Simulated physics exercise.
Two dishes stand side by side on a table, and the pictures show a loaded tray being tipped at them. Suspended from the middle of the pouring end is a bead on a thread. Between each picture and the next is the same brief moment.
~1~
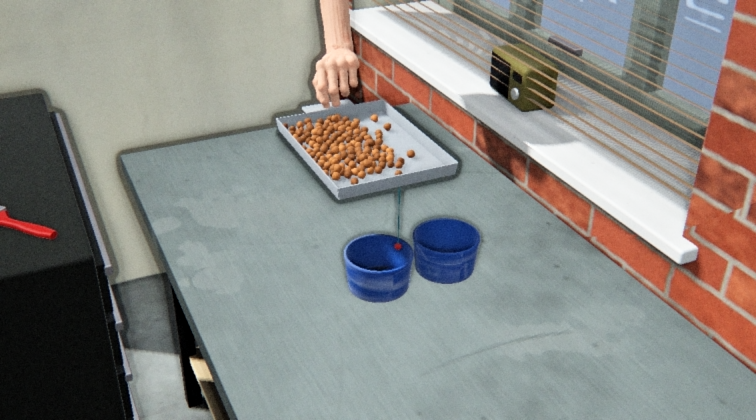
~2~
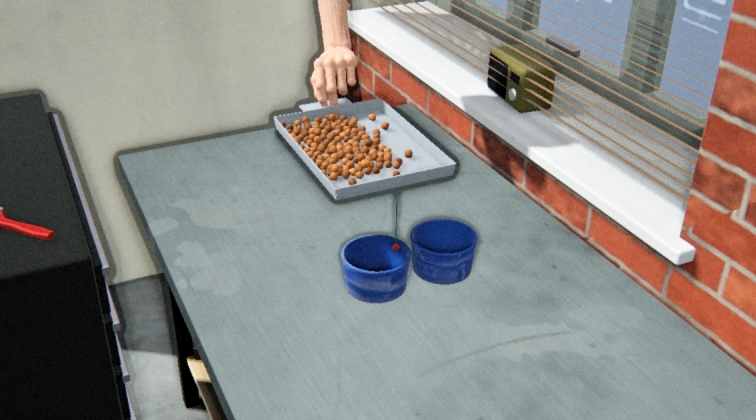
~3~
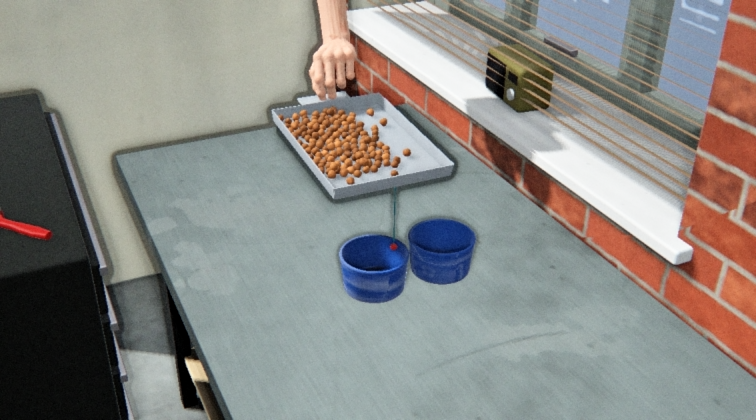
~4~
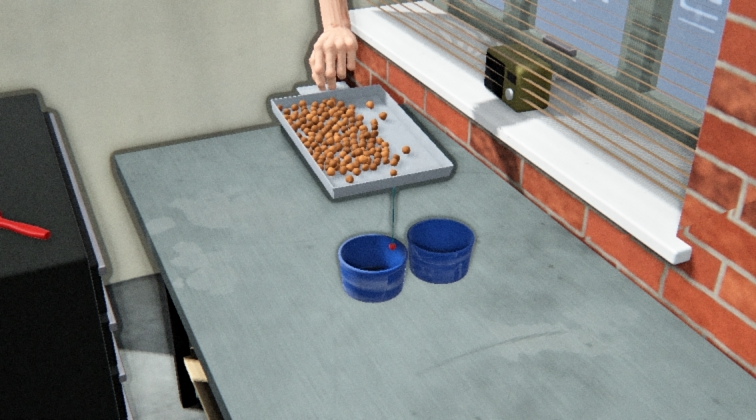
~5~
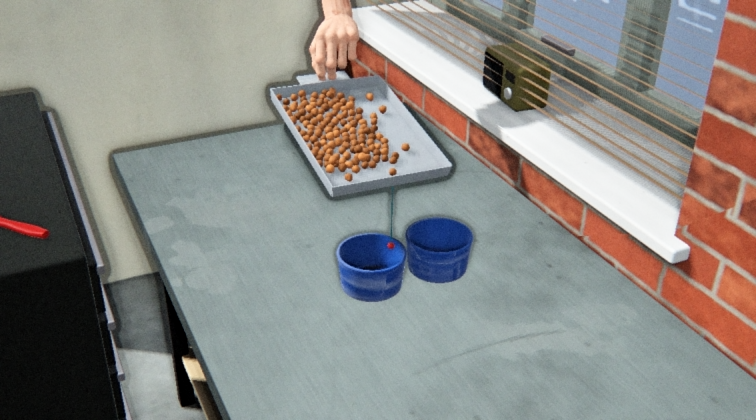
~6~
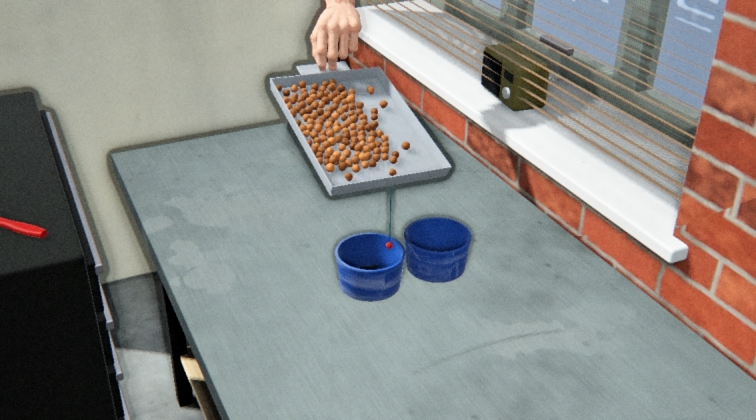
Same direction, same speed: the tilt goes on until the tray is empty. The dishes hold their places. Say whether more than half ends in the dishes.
Most never reaches the dishes.
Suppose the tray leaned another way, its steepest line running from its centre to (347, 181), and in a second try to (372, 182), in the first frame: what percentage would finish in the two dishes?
The first try gives close to 20 percent; the next gives 0 percent.
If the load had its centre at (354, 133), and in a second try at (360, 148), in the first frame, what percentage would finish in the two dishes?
Close to 10 %, followed by close to 10 %.
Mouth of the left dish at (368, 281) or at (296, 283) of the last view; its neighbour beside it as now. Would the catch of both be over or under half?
Taking them in turn, it's beyond half and then short of half.
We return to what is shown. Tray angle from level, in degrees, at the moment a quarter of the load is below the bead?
That would be about 110 degrees from level.
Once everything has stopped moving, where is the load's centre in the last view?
Centre at rest: Close to (444, 302).
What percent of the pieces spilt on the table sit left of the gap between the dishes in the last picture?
20 in a hundred, roughly.
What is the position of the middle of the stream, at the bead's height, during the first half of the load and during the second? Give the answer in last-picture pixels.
Starting near (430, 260), moving on to near (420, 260).
Shortly afterwards, tray tipped steeply; all but a few on the tray; only a few in the air.
Next, tray tipped past a quarter turn; all but a few on the tray; only a few in the right dish; only a few outside both; only a few in the air.
Some moments later, tray tipped past a quarter turn; a little in the right dish; all but a few outside both.
In the end, tray tipped past a quarter turn; none at all in the left dish; a little in the right dish; all but a few outside both.
